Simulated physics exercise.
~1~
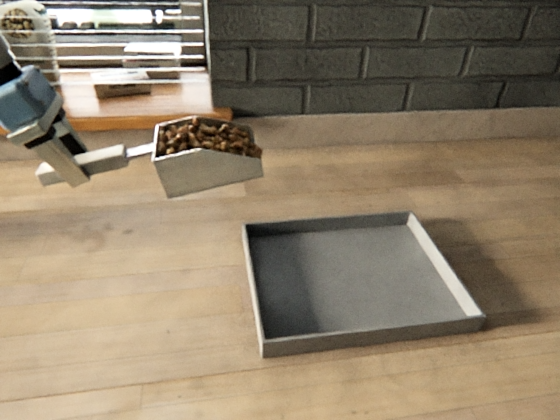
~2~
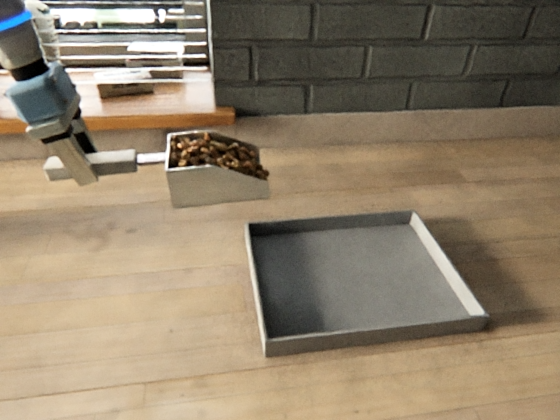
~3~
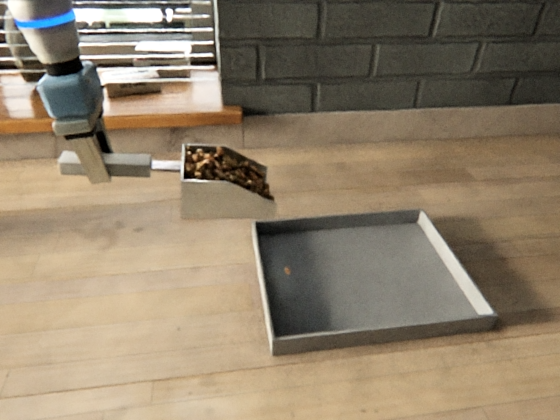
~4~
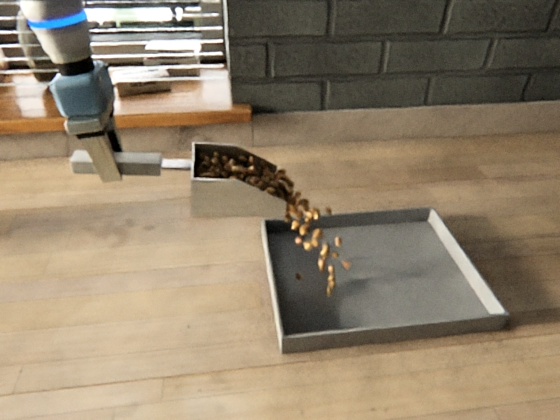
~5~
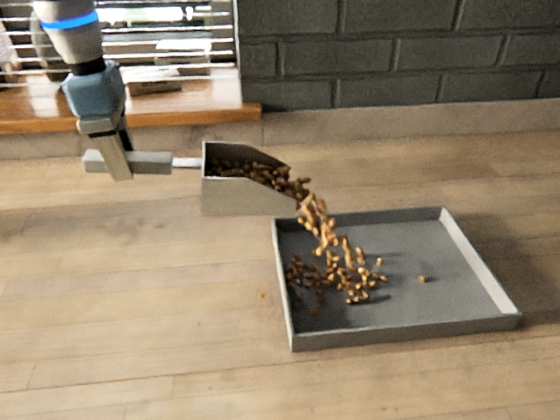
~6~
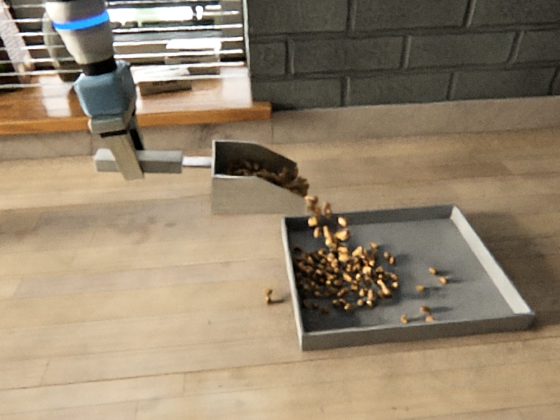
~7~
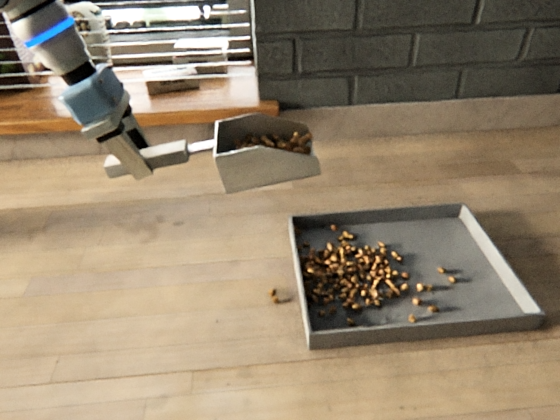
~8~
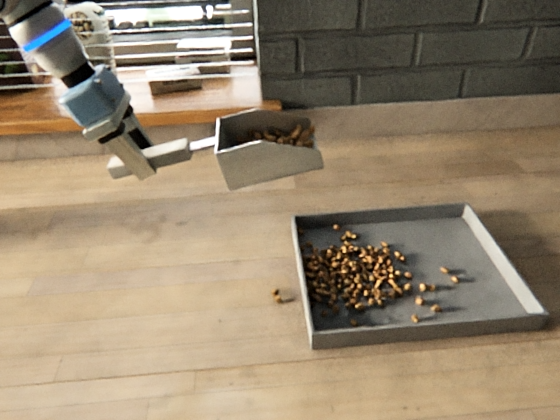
A robot arm tips a scoop, spills many brown beans into a gray tray, then lifts back.
